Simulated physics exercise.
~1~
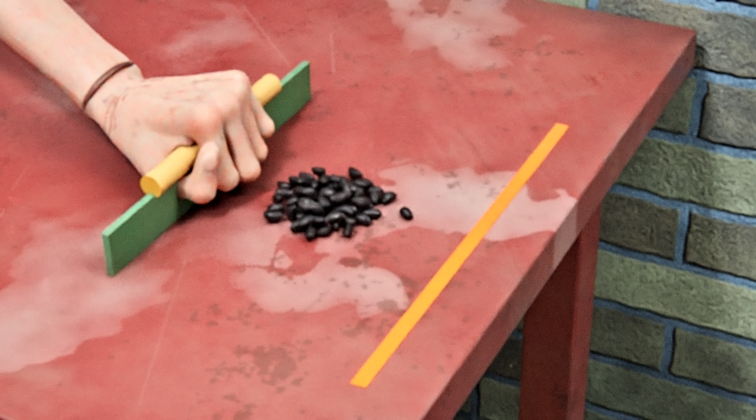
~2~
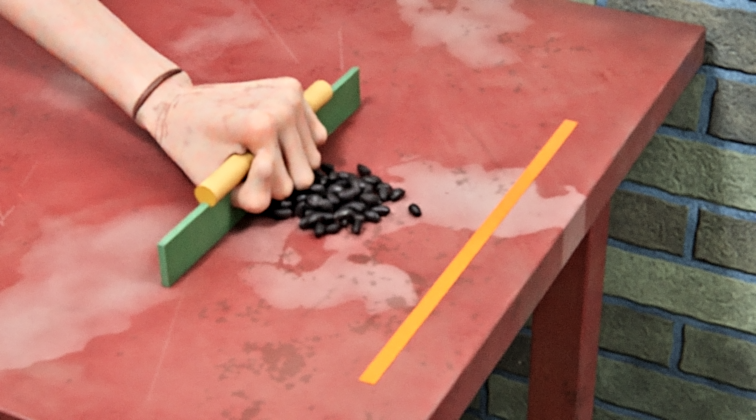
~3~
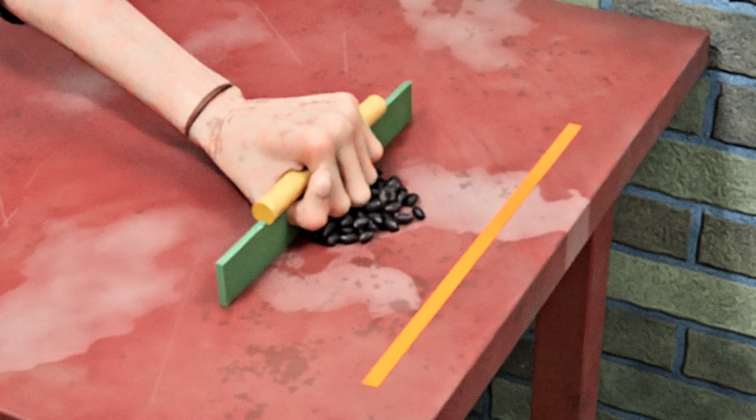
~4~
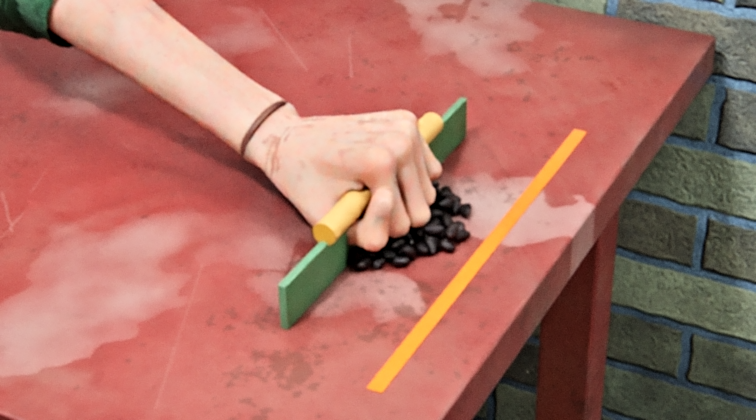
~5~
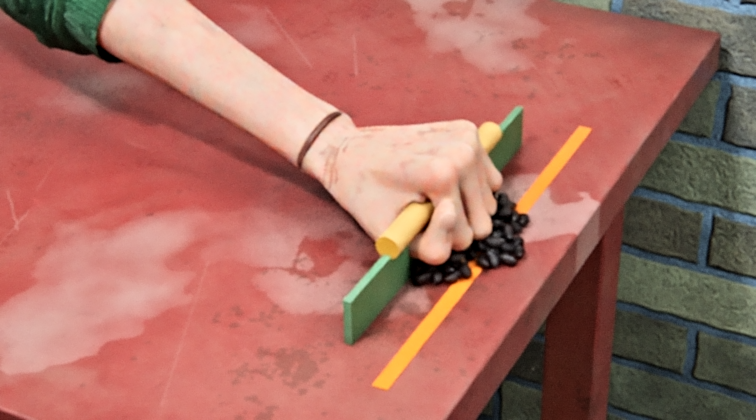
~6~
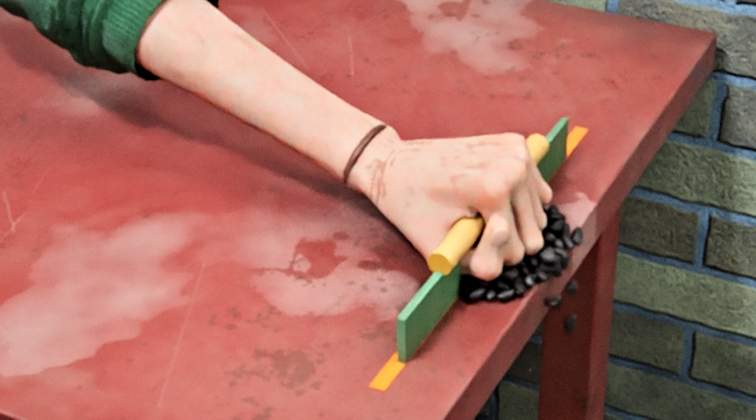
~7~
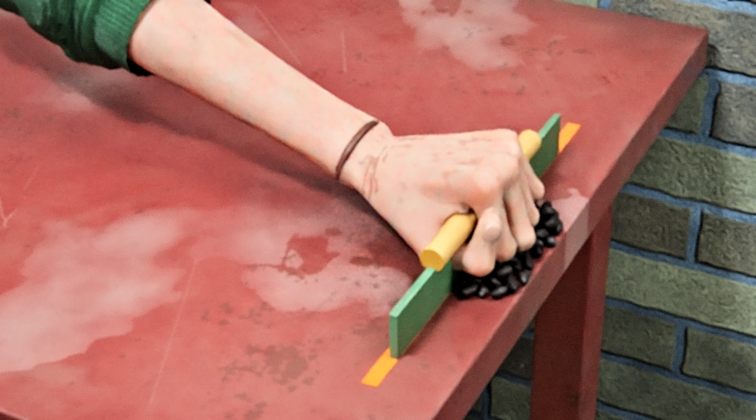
A hand pushes black beans with a green scraper to orange tape; a few fall.
